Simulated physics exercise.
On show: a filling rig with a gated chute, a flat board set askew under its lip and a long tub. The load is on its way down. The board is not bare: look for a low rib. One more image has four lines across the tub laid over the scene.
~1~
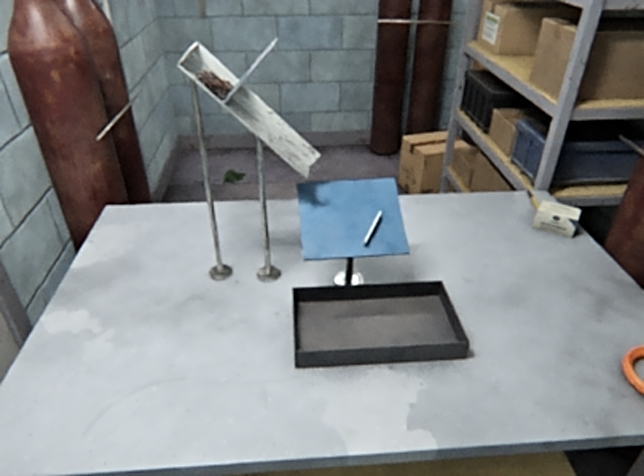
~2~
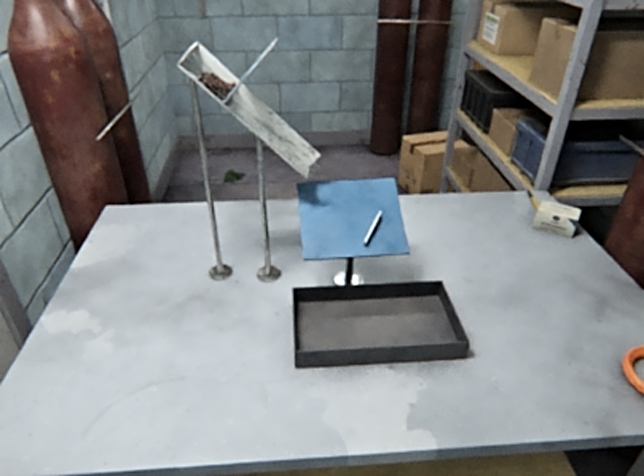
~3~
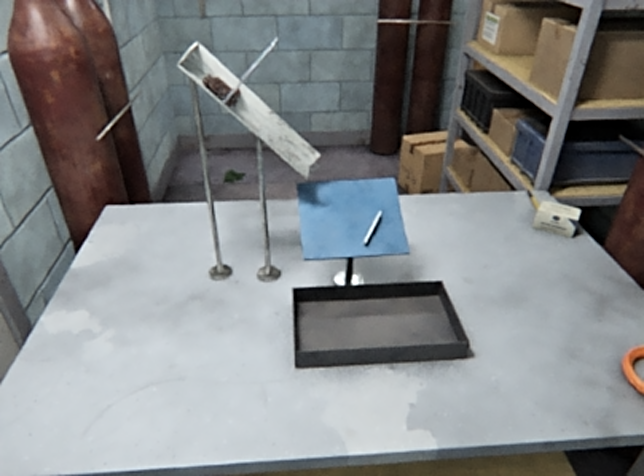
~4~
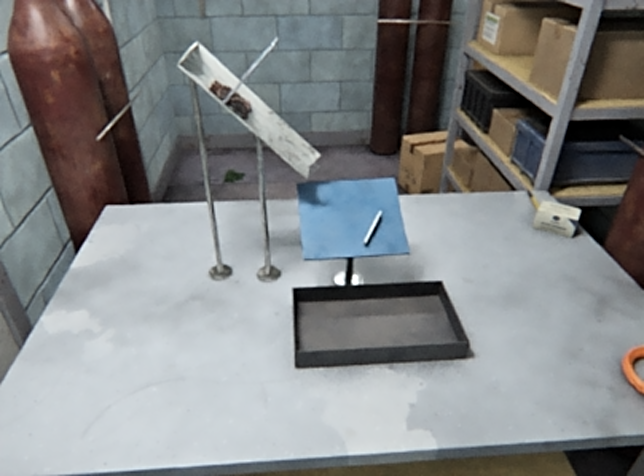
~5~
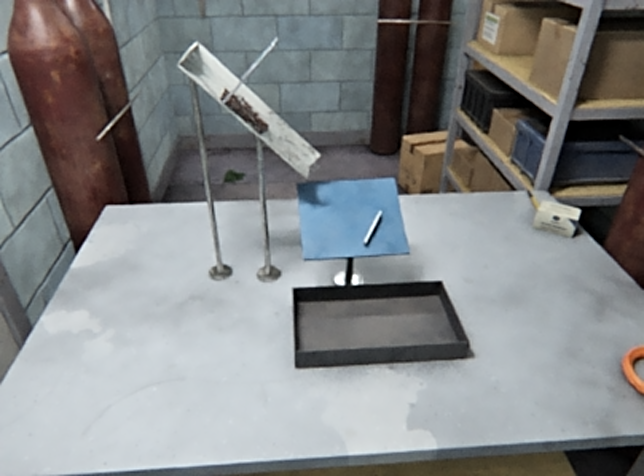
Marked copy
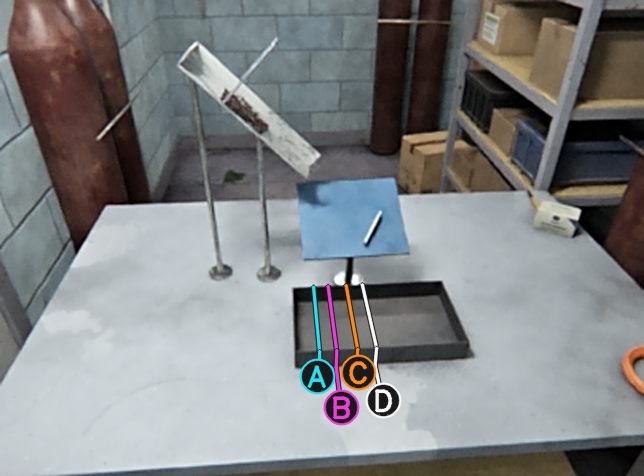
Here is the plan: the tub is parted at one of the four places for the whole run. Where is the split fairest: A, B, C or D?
It is C.
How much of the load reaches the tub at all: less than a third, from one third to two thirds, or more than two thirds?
More than two thirds.
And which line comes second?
The answer is D.
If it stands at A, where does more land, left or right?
Right.
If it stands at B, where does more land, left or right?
More lands on the right.
On the marked copy, line A crosses the front rim at (319, 350); line B crosses the front rim at (336, 349); line C crosses the front rim at (357, 348); line D crosses the front rim at (376, 347).
For line A, of what is caught, not one piece on the left of the divider, every piece on the right.
For line B, of what is caught, about a tenth on the left of the divider, almost all on the right.
For line C, of what is caught, roughly half on the left of the divider, roughly half on the right.
For line D, of what is caught, the larger part on the left of the divider, roughly a quarter on the right.
